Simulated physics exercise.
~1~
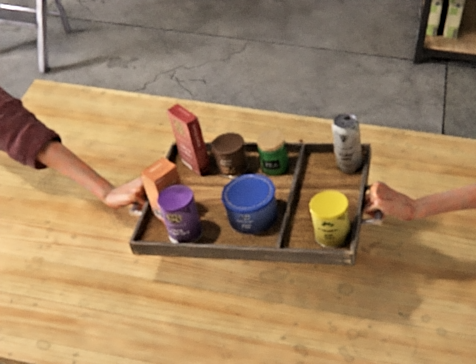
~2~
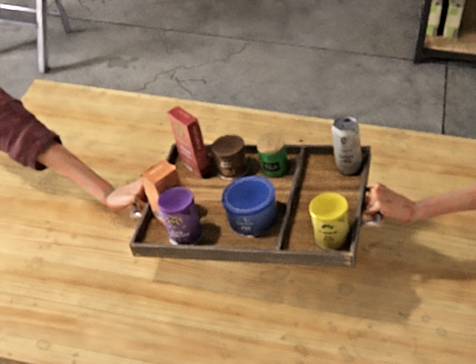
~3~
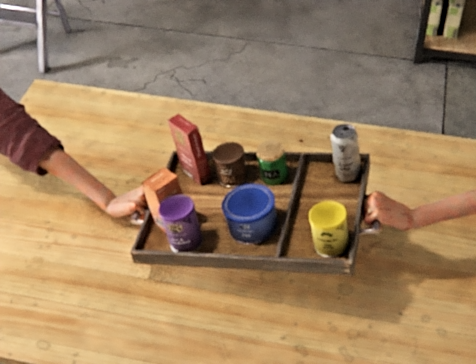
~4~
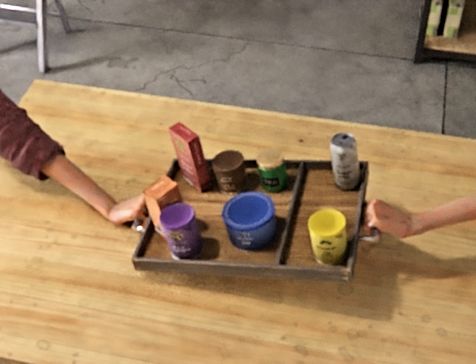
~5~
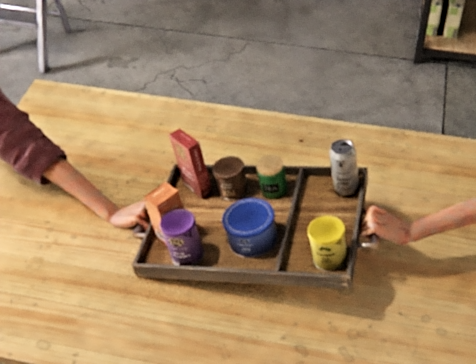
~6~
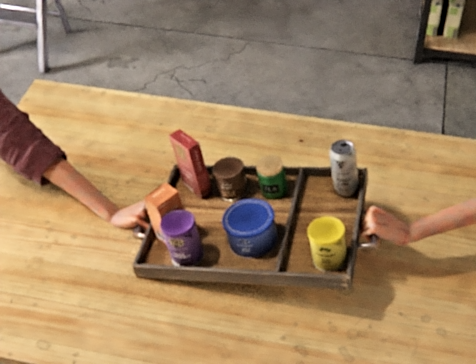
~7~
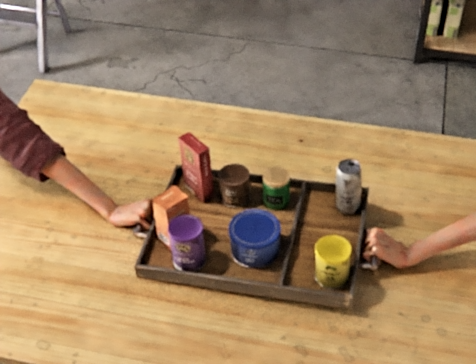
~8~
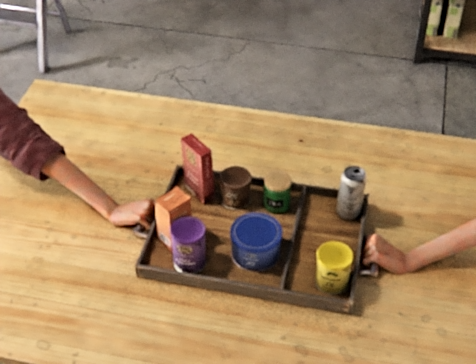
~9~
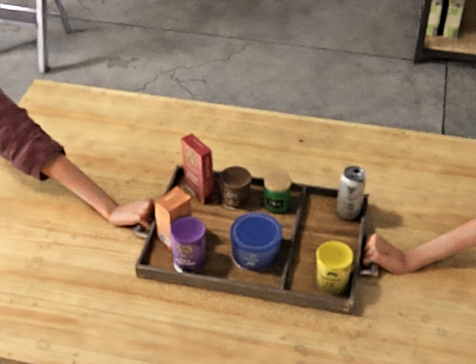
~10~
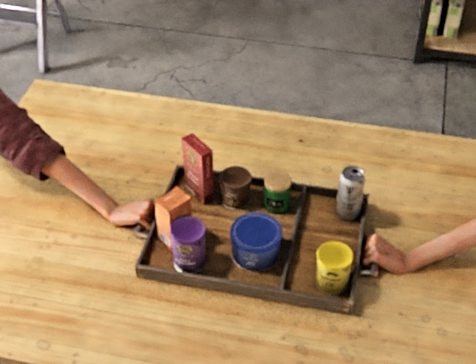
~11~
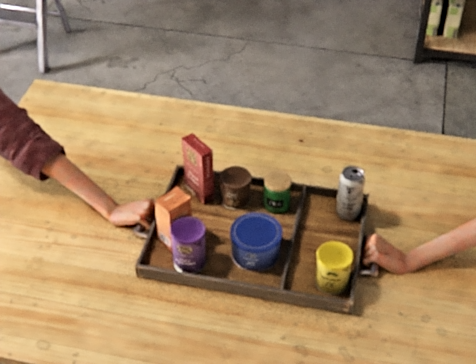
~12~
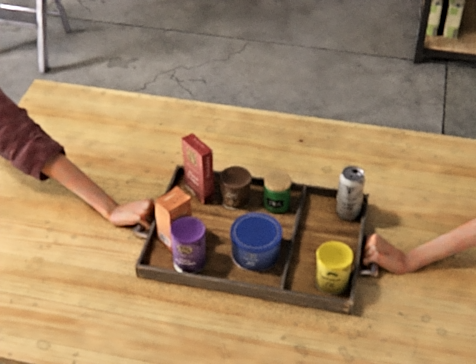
Two hands lower a tray of tins and boxes onto the table, everything staying upright.
